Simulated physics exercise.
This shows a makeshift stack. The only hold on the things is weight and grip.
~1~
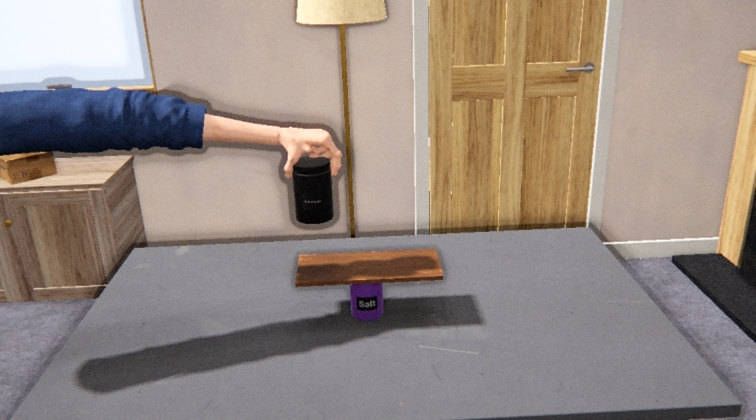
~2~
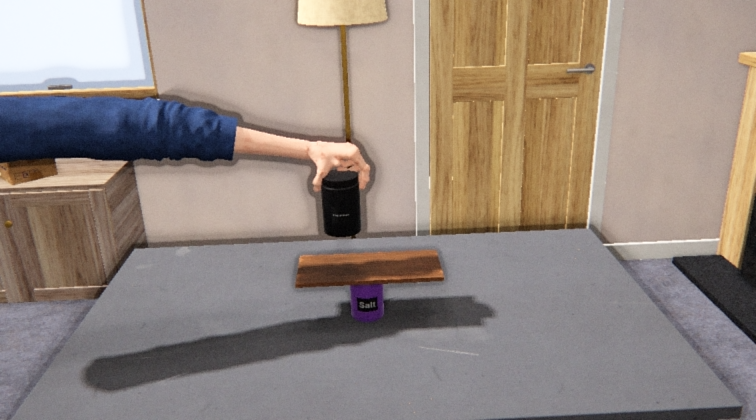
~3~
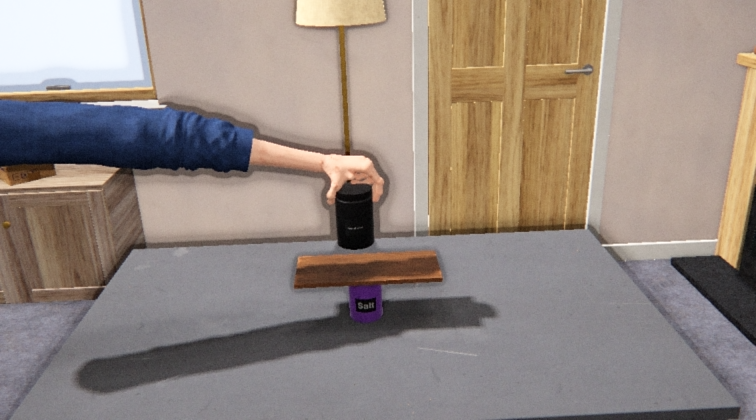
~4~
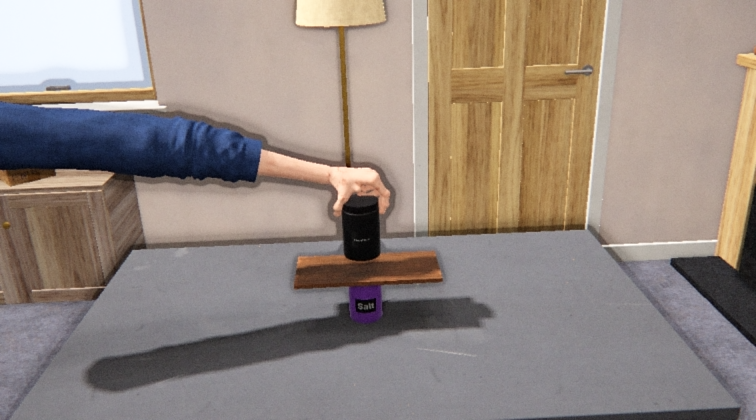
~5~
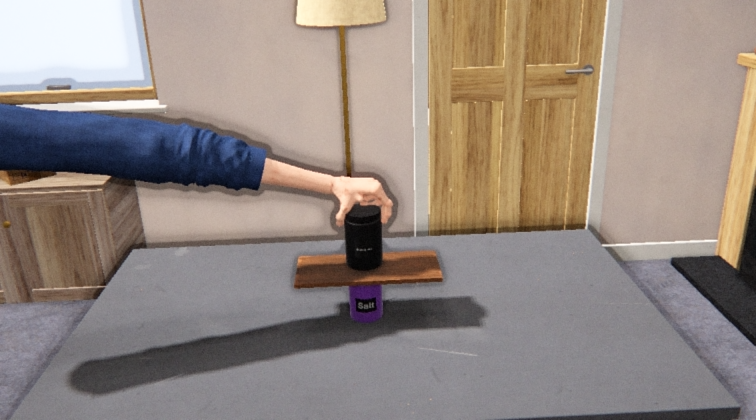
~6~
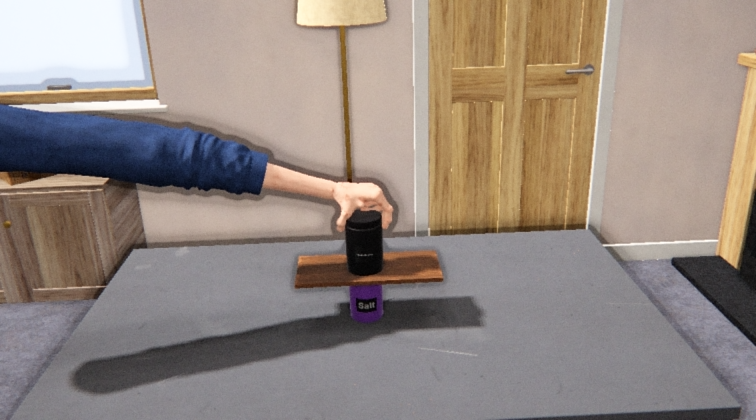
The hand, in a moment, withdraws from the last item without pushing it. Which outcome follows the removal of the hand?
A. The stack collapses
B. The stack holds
The answer is B.
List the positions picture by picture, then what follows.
The first frame shows still above its spot; black jar (313, 190); brown board (369, 267).
The second frame shows still above its spot; black jar (341, 203); brown board (369, 268).
The third frame shows still above its spot; black jar (355, 215); brown board (368, 269).
The fourth frame shows still above its spot; black jar (361, 227); brown board (368, 269).
The fifth frame shows still above its spot; black jar (364, 237); brown board (368, 269).
The sixth frame shows in place under the hand; black jar (364, 242); brown board (368, 269).
Then, 0.30 s later than the last frame, all is still.
Then, 0.70 s later than the last frame, black jar resting near (364, 243).
When it is over, all 3 as before. End places, in pixels of the last picture, black jar near (364, 243). The stack keeps its balance.
